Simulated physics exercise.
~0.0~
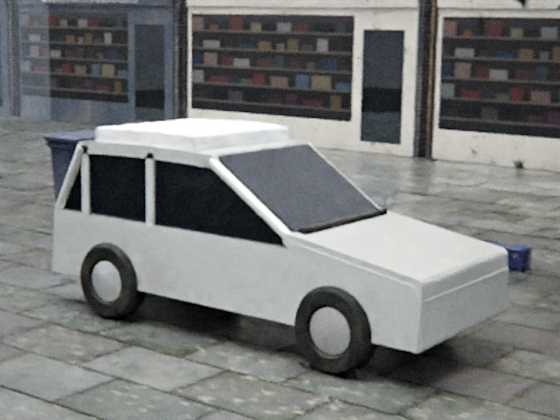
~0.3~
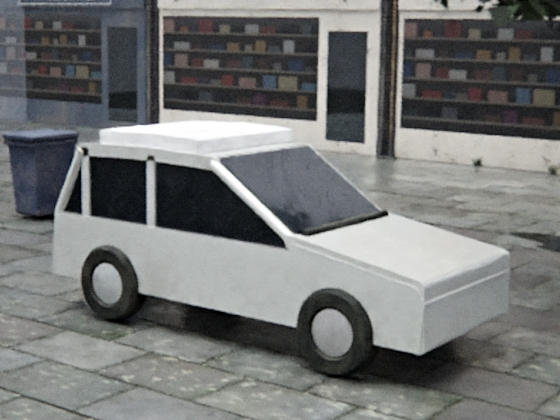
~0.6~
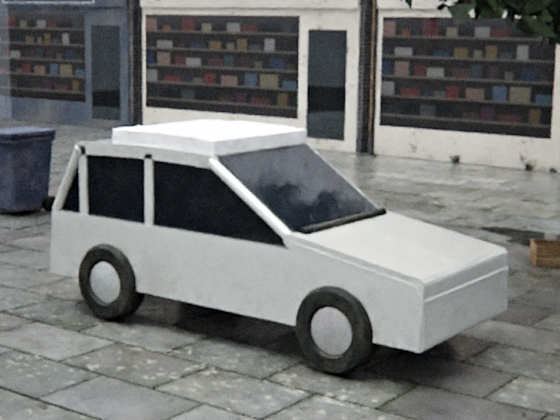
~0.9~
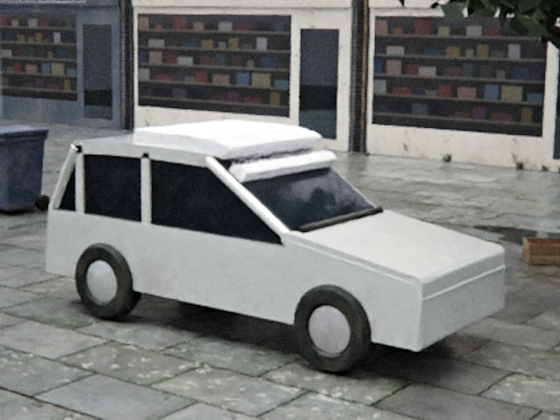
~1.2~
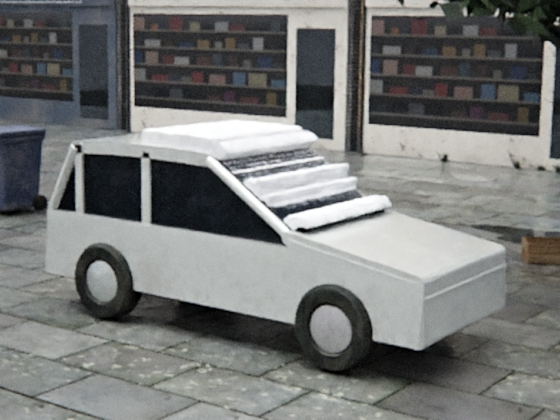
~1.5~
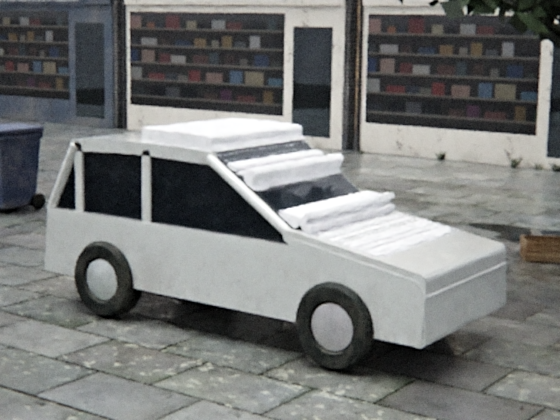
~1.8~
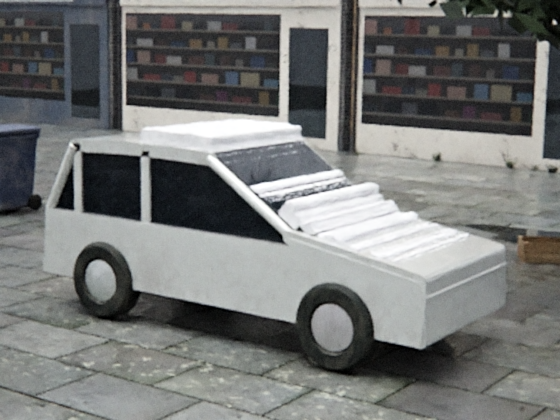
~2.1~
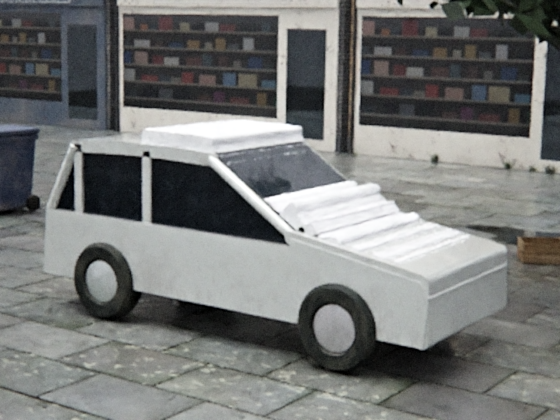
A boxy white car with dark windows and a thick slab of snow on its roof travels to the right along a grey paved street, seen from the side and slightly above as the view follows it. Behind it, pale and bluish shopfronts with colourful shelves slip past, along with a dark blue bin at left. As the car comes to a halt, the snow slides forward over the windscreen and breaks into strips. These tumble down onto the bonnet and settle in ridges across its rear part and the lower glass, while most of the snow stays on the roof.
